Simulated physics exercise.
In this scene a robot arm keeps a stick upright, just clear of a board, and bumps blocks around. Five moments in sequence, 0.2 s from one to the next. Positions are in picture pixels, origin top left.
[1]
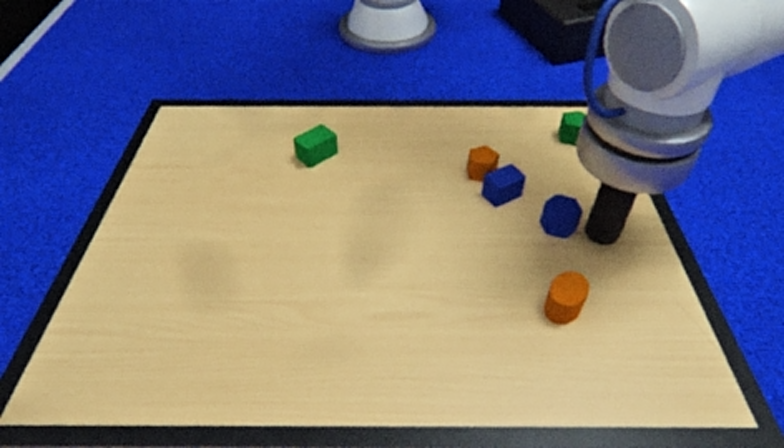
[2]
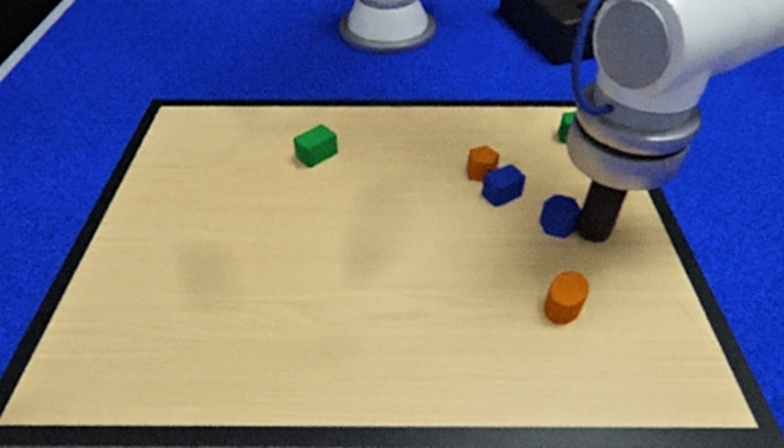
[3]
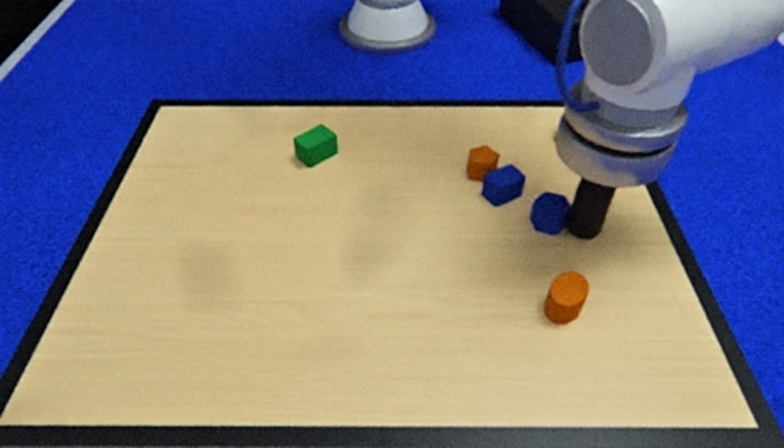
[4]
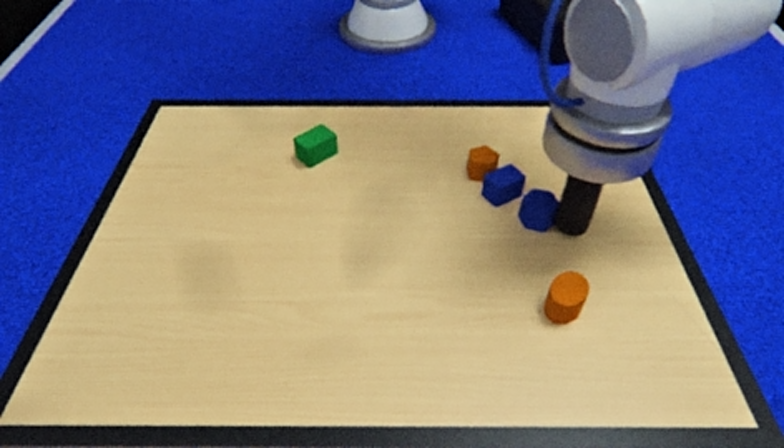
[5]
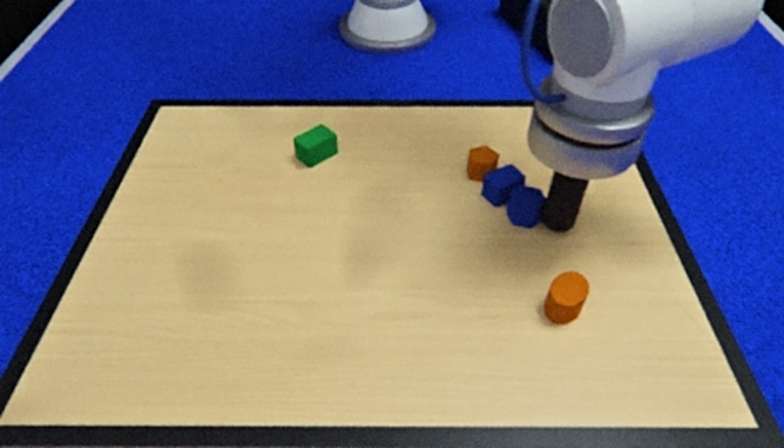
On a wooden board, a robot arm's black stick pushes a blue block left toward another blue block.
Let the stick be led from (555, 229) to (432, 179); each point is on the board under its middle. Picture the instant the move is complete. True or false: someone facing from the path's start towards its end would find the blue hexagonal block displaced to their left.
It is true.
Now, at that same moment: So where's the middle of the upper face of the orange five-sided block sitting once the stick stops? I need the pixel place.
When the path ends, it will be at (480, 141).
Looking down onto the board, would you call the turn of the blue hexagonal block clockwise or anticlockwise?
Looking down, my answer is that the blue hexagonal block rotates anticlockwise.
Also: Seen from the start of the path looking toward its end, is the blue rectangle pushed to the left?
I believe not.
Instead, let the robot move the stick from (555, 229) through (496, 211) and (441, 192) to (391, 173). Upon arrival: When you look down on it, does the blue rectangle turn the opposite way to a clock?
No, that is not what happens.
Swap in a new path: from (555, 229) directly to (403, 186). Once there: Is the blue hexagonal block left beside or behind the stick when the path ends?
Answer: No.
What follows on the original path. One third of the way, stick (513, 203); orange five-sided block (482, 151); blue rectangle (495, 168), turned 40° clockwise; blue hexagonal block (483, 187), turned 35° anticlockwise.
Two thirds of the way, stick (470, 187); orange five-sided block (480, 142); blue rectangle (482, 159), turned 55° clockwise; blue hexagonal block (439, 179), turned 80° anticlockwise.
At the end, stick (432, 172); orange five-sided block (480, 141), turned 15° clockwise; blue rectangle (481, 158), turned 60° clockwise; blue hexagonal block (414, 176), turned 150° anticlockwise.
